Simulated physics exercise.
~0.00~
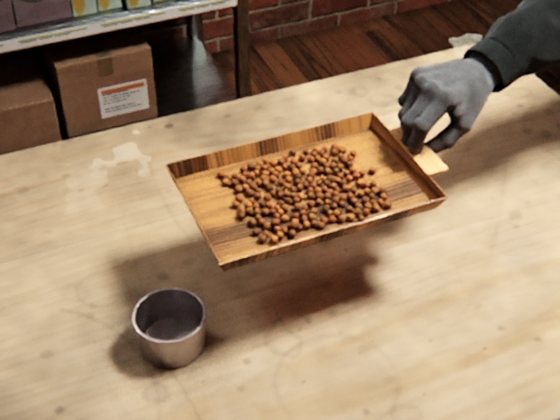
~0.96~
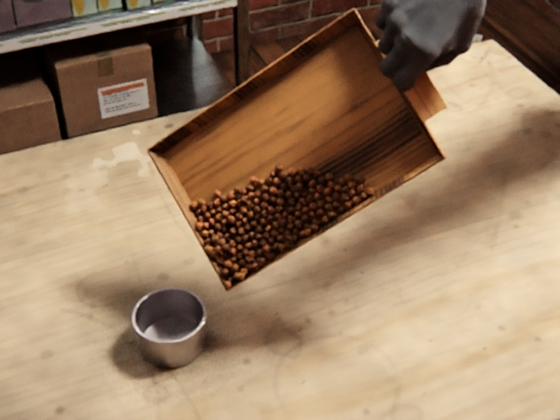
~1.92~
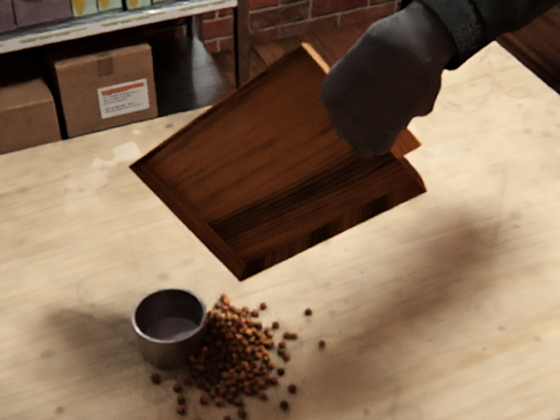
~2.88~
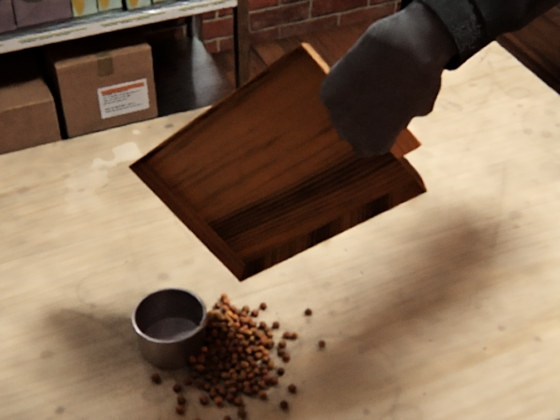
On a pale wooden table near shelved boxes and a brick wall, a gloved hand tilts a wooden tray of small brown balls down toward a metal cup, and they spill mostly beside it, ending in a scattered heap while the emptied tray stays held above.
